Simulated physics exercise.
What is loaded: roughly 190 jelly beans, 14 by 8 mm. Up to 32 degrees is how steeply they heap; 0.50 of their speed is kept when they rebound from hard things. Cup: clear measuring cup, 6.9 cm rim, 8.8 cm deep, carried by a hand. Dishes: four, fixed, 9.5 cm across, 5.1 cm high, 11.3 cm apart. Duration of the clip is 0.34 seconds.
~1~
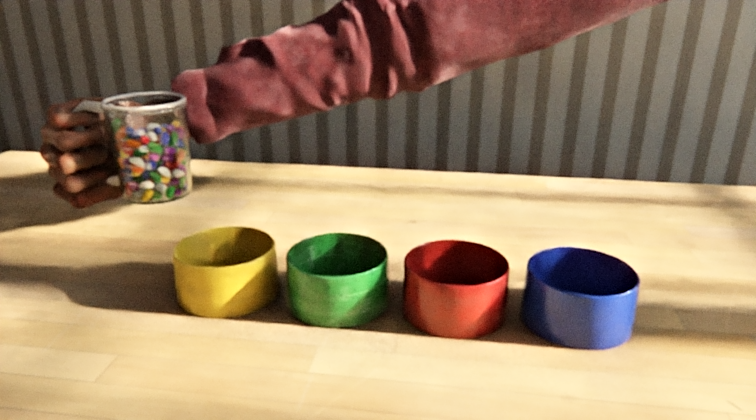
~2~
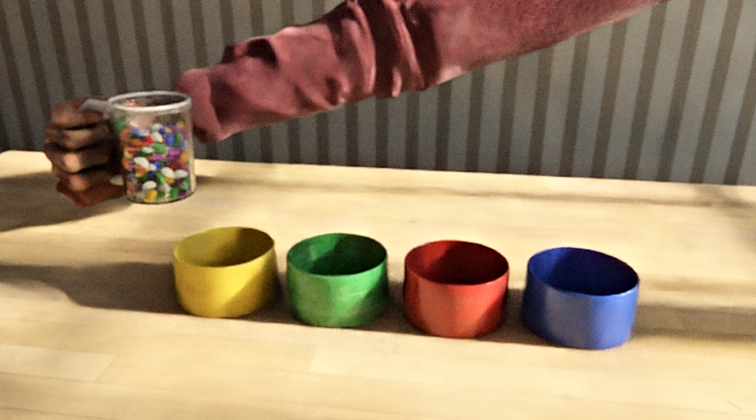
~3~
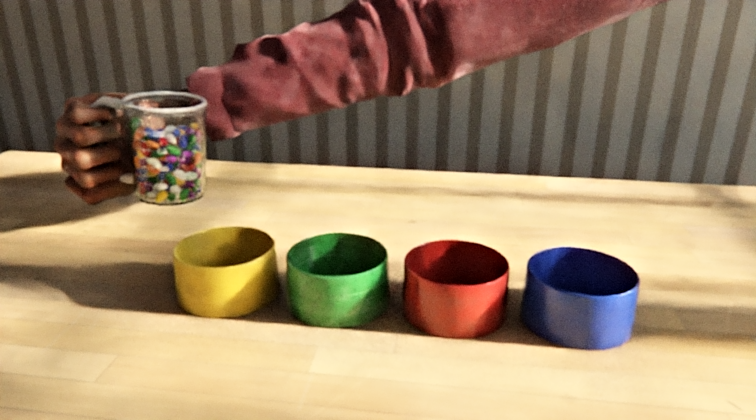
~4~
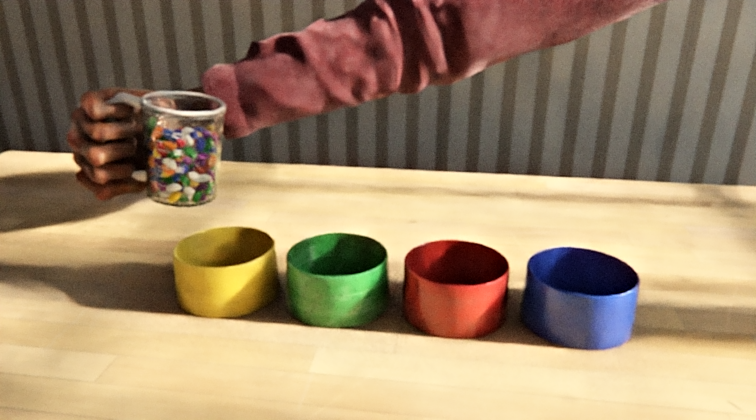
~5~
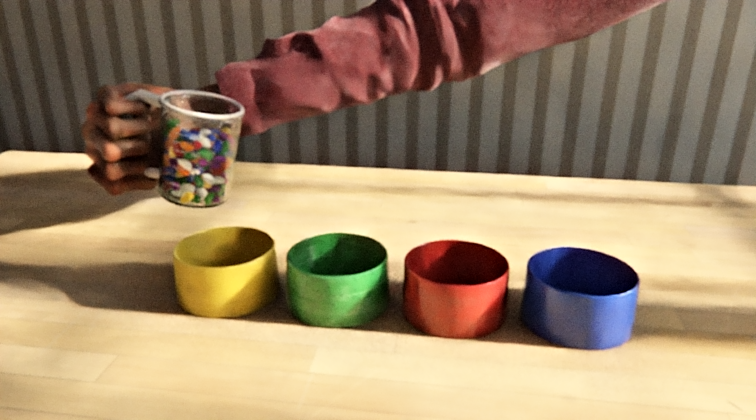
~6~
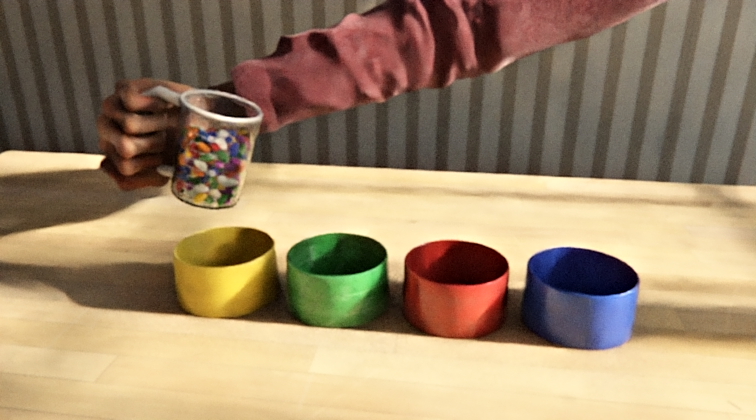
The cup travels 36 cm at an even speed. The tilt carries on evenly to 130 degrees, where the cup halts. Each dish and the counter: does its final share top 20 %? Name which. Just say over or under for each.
Going through them: Red comes out under, blue comes out over, green comes out under, yellow comes out under, counter comes out under.
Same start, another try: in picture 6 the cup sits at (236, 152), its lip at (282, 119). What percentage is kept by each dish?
The red dish keeps 0, the blue dish 100, the green dish 0 and the yellow dish 0.
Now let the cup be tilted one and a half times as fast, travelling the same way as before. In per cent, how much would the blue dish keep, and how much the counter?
Then blue 70 and counter 20.
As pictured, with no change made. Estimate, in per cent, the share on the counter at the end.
5 %.
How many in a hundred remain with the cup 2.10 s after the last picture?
Somewhere near 0 per cent.
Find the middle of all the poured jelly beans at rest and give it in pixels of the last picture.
Resting centre estimate: Around (588, 300).
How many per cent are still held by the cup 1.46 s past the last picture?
80 per cent.
Then, 0.87 s after the last picture, tilt 69 degrees; cup holds 100 %.
Then, 1.46 s after the last picture, tilt 104 degrees; cup holds 80 %, blue 10 %.
Then, 2.10 s after the last picture, tilt 130 degrees; cup holds 0 %, blue 95 %.
In the end, red 0 %, blue 95 %, green 0 %, yellow 0 %, counter 5 %.
